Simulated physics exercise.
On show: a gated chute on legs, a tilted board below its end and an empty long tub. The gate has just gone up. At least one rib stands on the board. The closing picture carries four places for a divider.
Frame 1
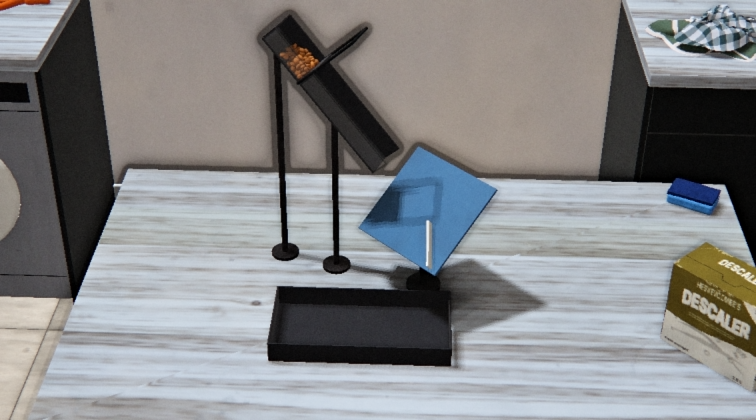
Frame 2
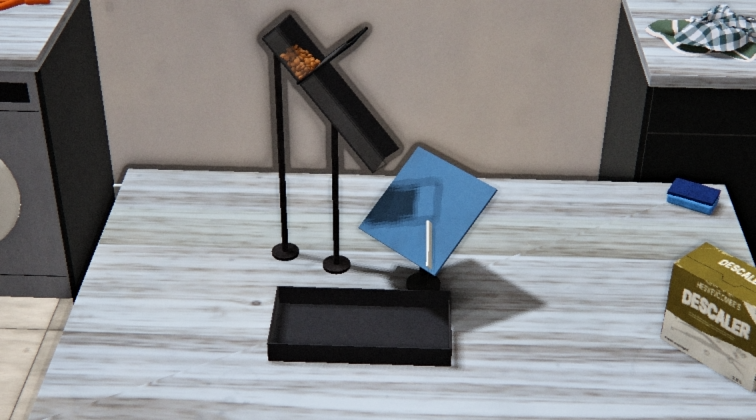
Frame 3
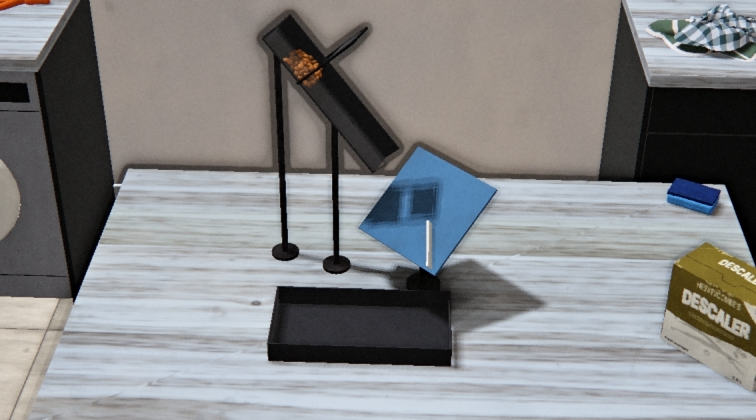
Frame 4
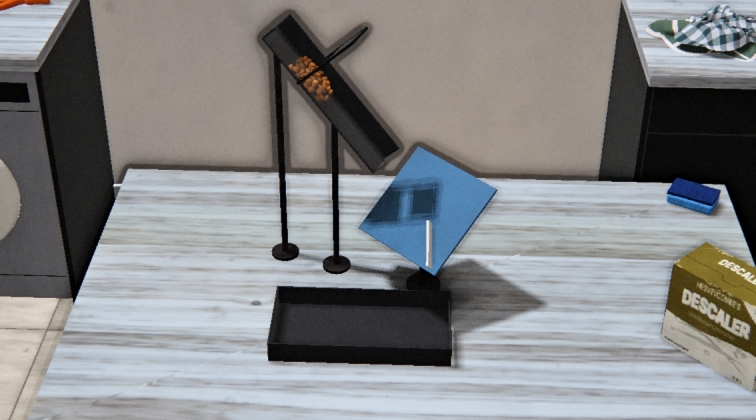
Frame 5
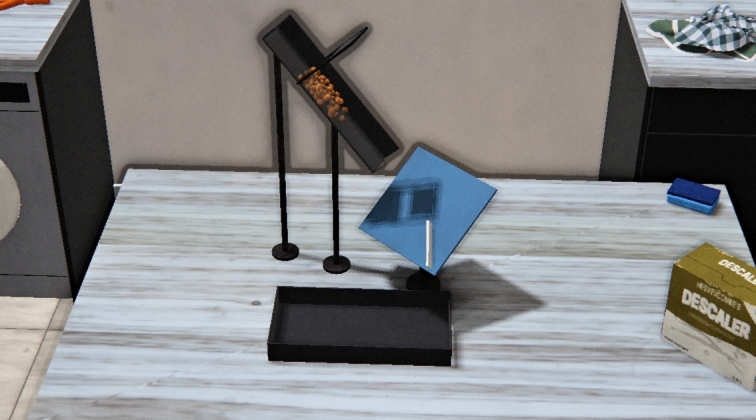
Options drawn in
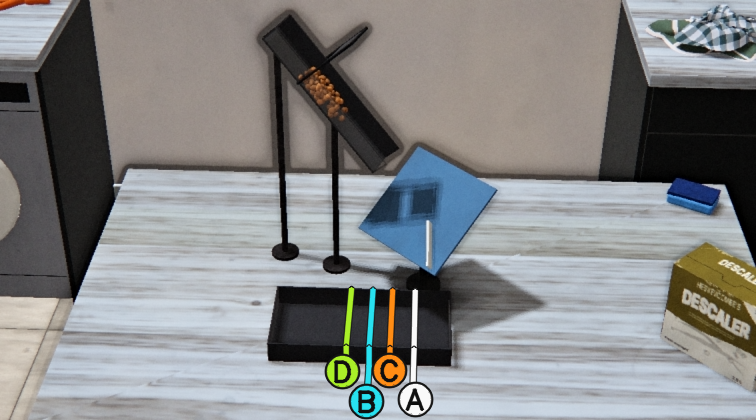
Orange-brown bits sliding down a sloping black chute past its raised gate, above a tilted blue board and an empty black tub.
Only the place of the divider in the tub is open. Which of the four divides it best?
C beats the others.
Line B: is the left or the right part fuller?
Right.
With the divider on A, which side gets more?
Left.
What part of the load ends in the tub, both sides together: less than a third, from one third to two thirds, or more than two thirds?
About that: More than two thirds.
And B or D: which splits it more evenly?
That is line B.
On the marked copy, line A crosses the front rim at (414, 348); line B crosses the front rim at (369, 346); line C crosses the front rim at (390, 347); line D crosses the front rim at (346, 346).
With A, of what is caught, most on the left of the divider, a small part on the right.
With B, of what is caught, a small part on the left of the divider, most on the right.
With C, of what is caught, about half on the left of the divider, about half on the right.
With D, of what is caught, a stray few on the left of the divider, nearly all on the right.
